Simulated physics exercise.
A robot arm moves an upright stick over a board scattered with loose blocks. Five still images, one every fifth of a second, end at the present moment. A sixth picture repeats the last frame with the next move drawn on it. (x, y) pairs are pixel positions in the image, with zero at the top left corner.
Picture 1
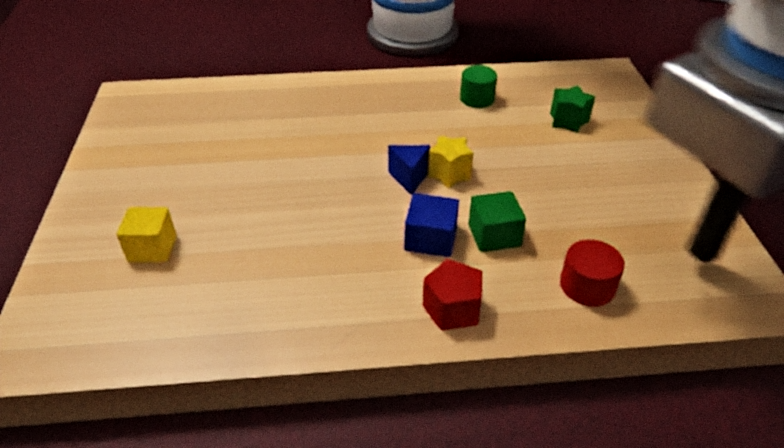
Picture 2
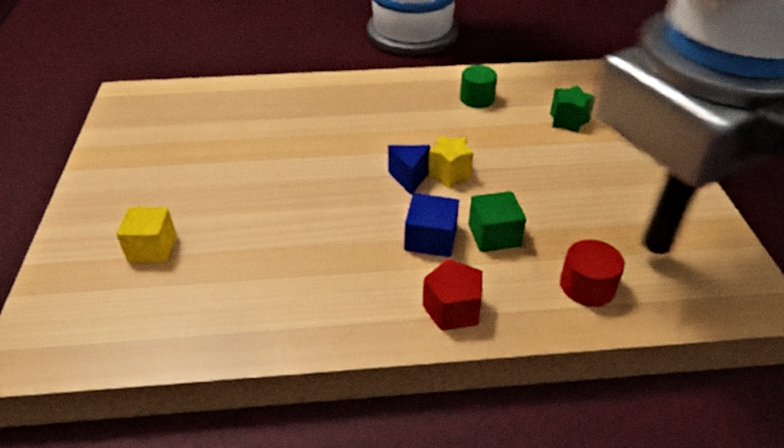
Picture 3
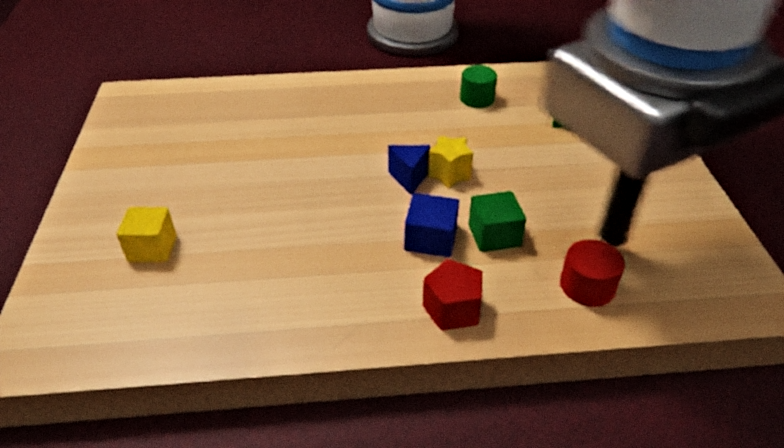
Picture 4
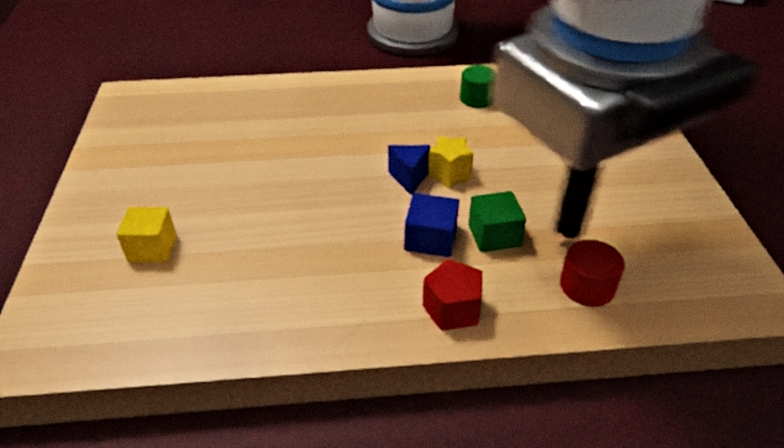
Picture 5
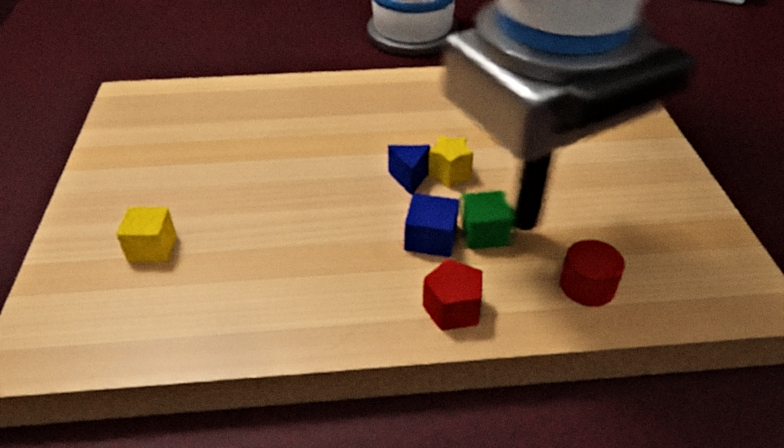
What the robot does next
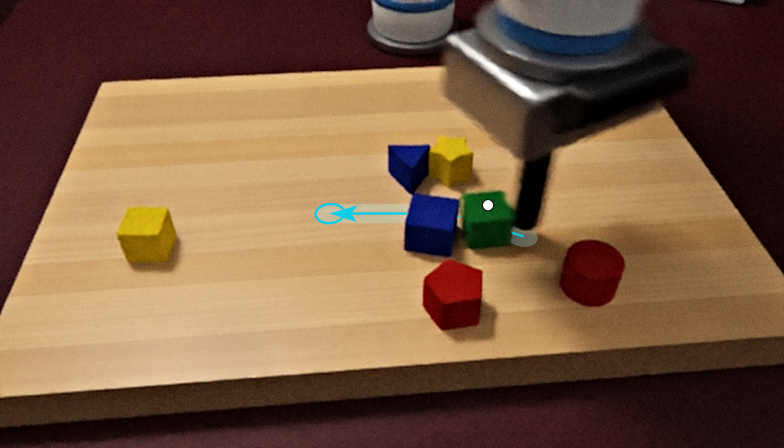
On a wooden board, a robot arm's stick moves left and nudges the green cube left.
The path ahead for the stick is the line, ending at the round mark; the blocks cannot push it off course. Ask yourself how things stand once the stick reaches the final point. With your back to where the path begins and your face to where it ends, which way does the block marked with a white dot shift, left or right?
Taking start-to-end as forward, the block's sideways shift goes to the left.
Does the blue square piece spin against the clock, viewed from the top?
Yes
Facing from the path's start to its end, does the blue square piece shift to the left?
Going by the path, yes.
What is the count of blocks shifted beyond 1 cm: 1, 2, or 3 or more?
That's two.
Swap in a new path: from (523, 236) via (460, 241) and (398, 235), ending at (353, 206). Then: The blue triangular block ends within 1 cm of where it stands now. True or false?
The claim holds.
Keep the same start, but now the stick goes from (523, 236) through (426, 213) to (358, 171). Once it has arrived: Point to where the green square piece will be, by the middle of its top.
It is going to be at (366, 186).
Drawn move, from (523, 236) via (427, 214), ending at (330, 213); the dot is on the green square piece.
What follows on the original path. One third of the way, stick (460, 202); blue square piece (384, 211), turned 35° anticlockwise; green square piece (422, 191), turned 15° anticlockwise.
Two thirds of the way, stick (394, 199); blue square piece (329, 224), turned 60° anticlockwise; green square piece (354, 195), turned 40° anticlockwise.
At the end, stick (329, 199); blue triangular block still; blue square piece (295, 241), turned 95° anticlockwise; green square piece (292, 207), turned 75° anticlockwise.
